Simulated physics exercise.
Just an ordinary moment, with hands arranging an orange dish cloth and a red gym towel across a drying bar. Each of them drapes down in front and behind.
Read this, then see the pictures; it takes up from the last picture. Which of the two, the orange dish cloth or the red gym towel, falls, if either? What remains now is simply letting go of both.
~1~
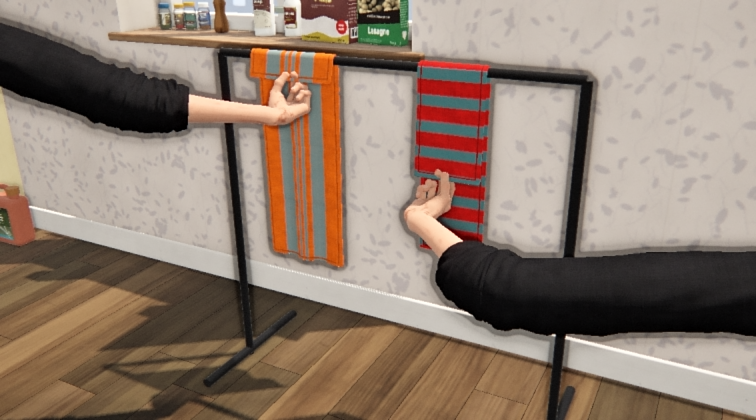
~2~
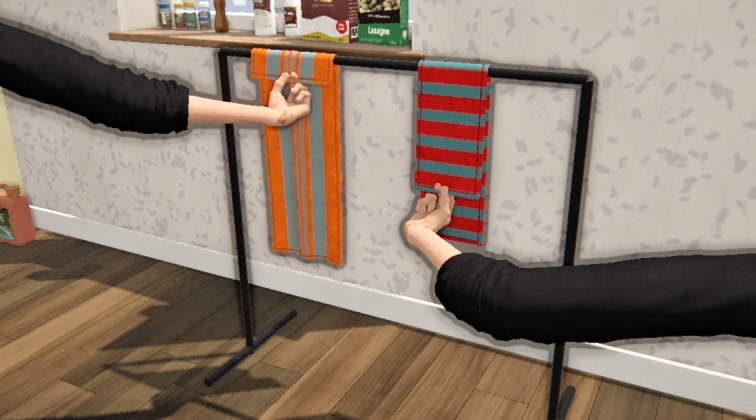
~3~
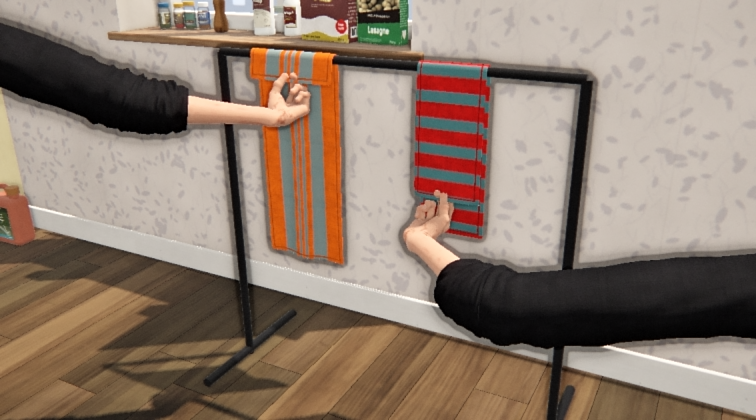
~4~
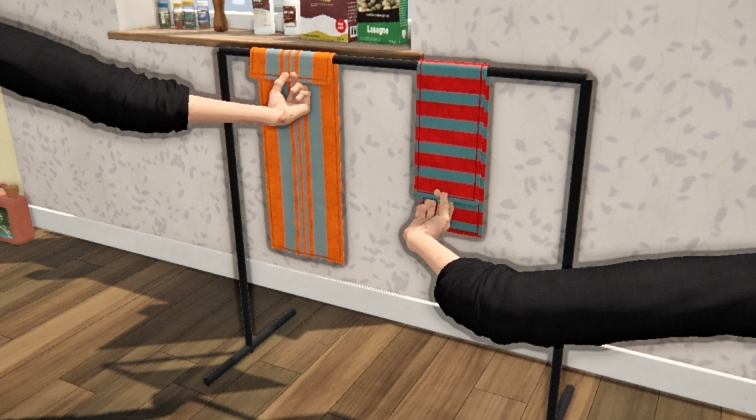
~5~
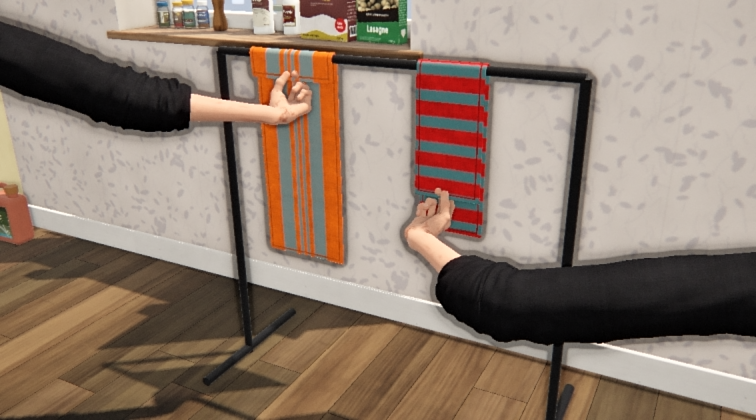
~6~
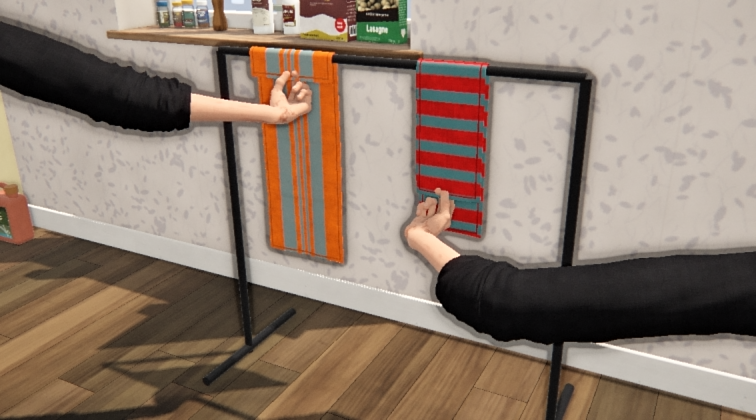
Orange dish cloth - falls. Red gym towel - does not fall.
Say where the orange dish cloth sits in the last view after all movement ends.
Near (315, 365).
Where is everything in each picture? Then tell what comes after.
The first frame shows dish cloth front hem (317, 78), back hem (330, 259); gym towel front hem (431, 173), back hem (435, 245).
The second frame shows dish cloth front hem (317, 78); gym towel front hem (431, 186).
The third frame shows dish cloth front hem (317, 79); gym towel front hem (430, 193).
The fourth frame shows dish cloth front hem (317, 78); gym towel front hem (430, 192).
The fifth frame shows dish cloth front hem (318, 77); gym towel front hem (431, 191).
The sixth frame shows dish cloth front hem (318, 77), back hem (331, 256), front far shorter than the back; gym towel front hem (431, 190), back hem (434, 224), front almost as long as the back.
Then, 0.48 s past the final frame, dish cloth clear of the rail and dropping near (312, 319); gym towel unmoved.
Then, 0.90 s past the final frame, dish cloth in a heap on the floor near (315, 365); gym towel unmoved.
When it is over, dish cloth in a heap on the floor near (315, 365); gym towel unmoved. The orange dish cloth slides off and the red gym towel hangs there.
